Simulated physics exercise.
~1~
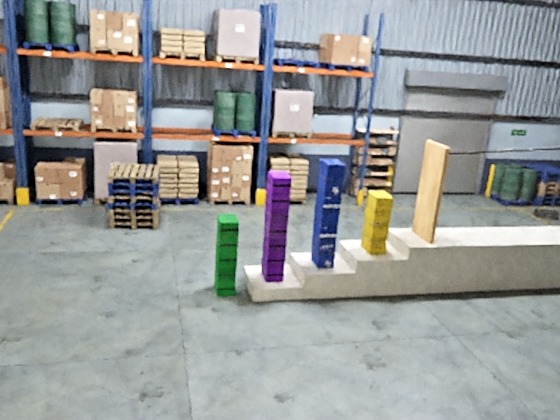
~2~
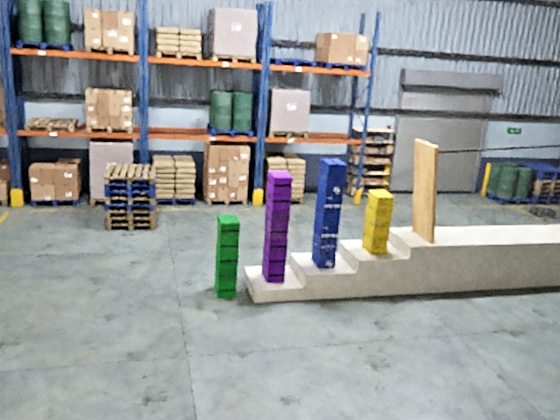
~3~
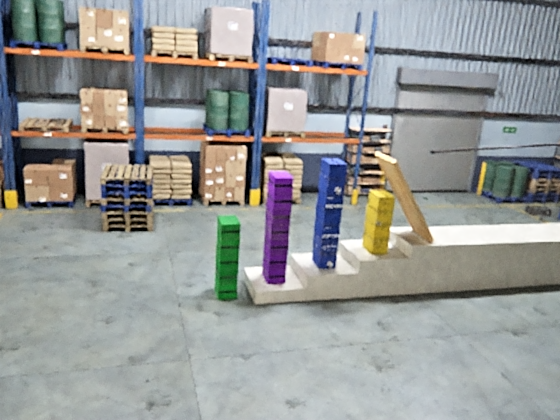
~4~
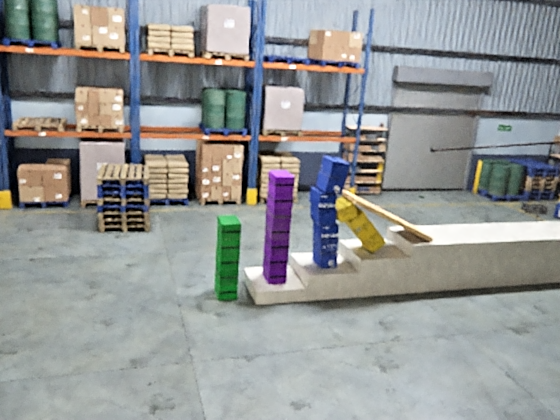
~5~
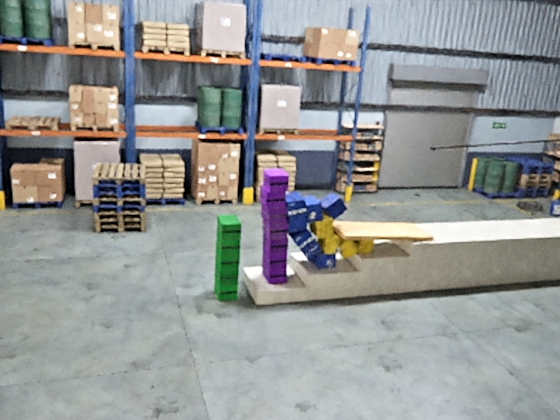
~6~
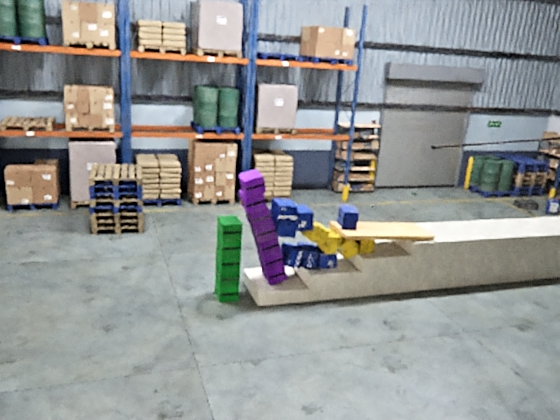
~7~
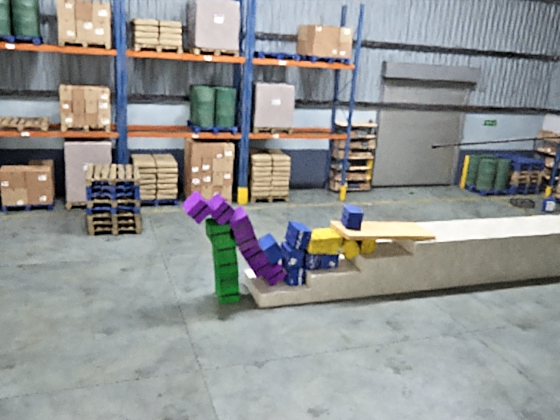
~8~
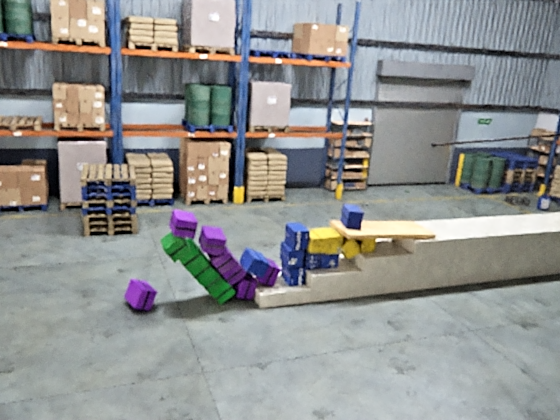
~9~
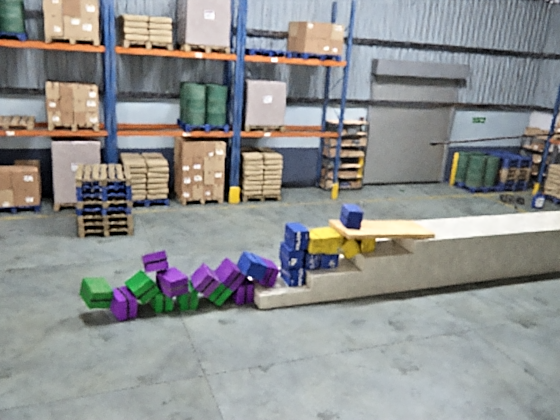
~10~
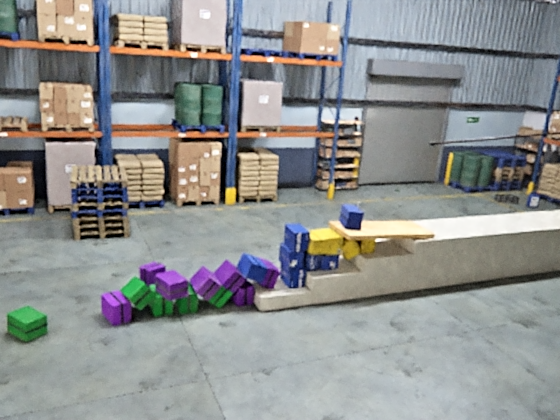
A long, pale stepped block lies on a grey warehouse floor, seen from the side by a slowly drifting camera, with loaded racks behind. A wooden board stands on it at the right, and stacks of yellow, blue, purple and green cartons descend to the left. The board tips left into the yellow stack, which topples against the blue one. The blue cartons tumble, the purple stack leans and falls, and the green stack goes last. Purple and green cartons end scattered on the floor, while the board rests on the heaped yellow cartons with a blue one on top.
